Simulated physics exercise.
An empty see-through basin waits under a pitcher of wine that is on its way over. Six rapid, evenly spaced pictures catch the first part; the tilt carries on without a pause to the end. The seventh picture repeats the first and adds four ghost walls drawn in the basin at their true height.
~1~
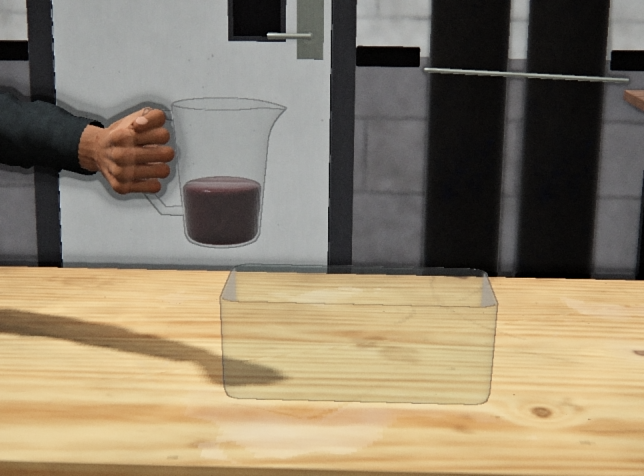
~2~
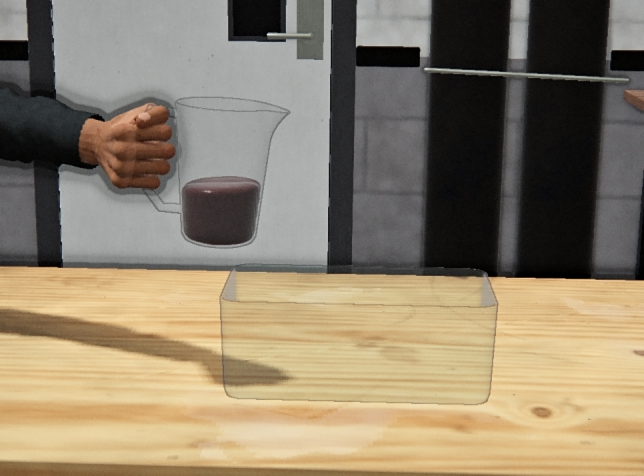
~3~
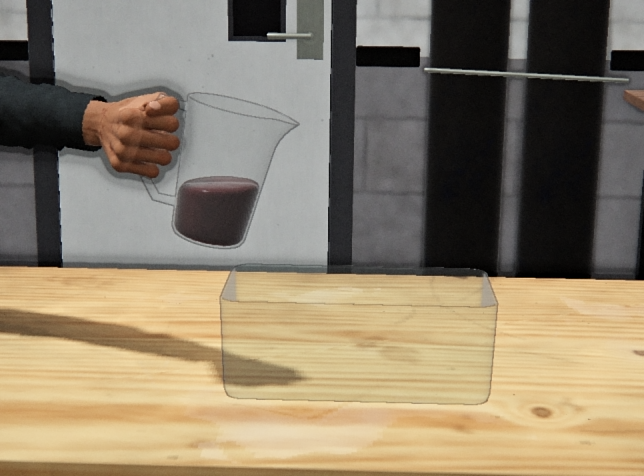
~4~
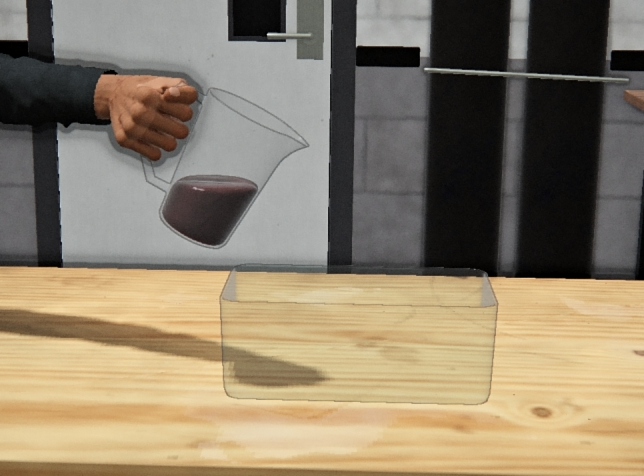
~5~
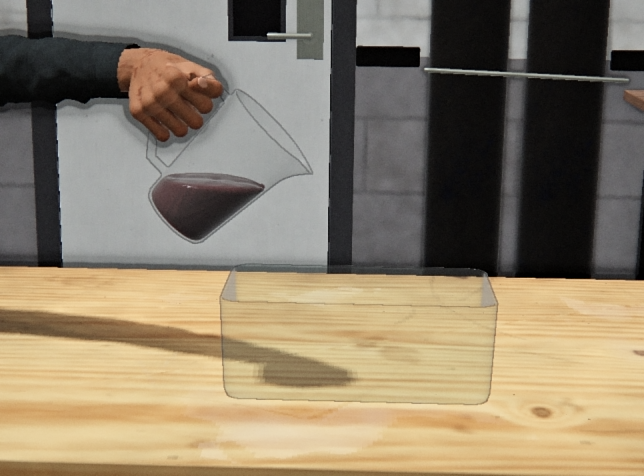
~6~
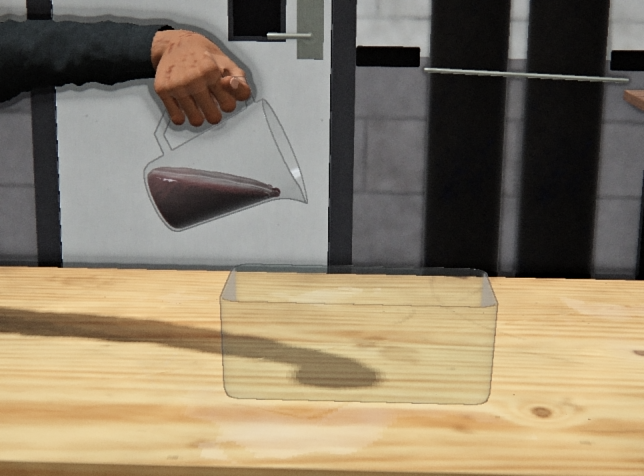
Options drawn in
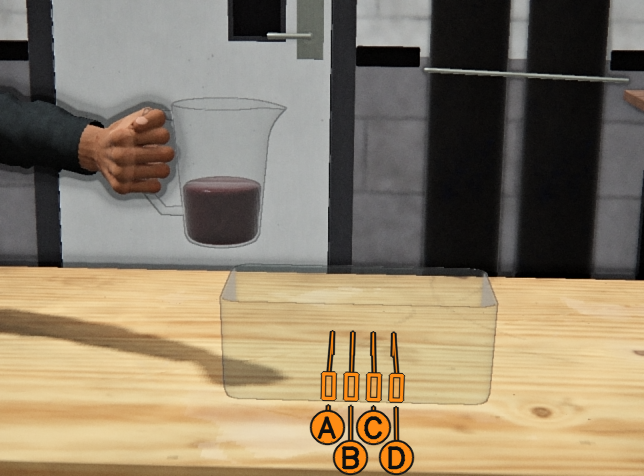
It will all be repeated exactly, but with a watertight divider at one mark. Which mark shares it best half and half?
A.
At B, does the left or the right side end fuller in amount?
The left one.
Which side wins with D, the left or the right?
The left side.
On the marked copy, A at (328, 406); B at (350, 406); C at (373, 407); D at (396, 407).
With A, about 54 % ends left of the wall and 46 % right of it.
With B, about 87 % ends left of the wall and 8 % right of it; 5 % is lost outside.
With C, about 85 % ends left of the wall and 12 % right of it; 4 % is lost outside.
With D, about 82 % ends left of the wall and 16 % right of it; 3 % is lost outside.
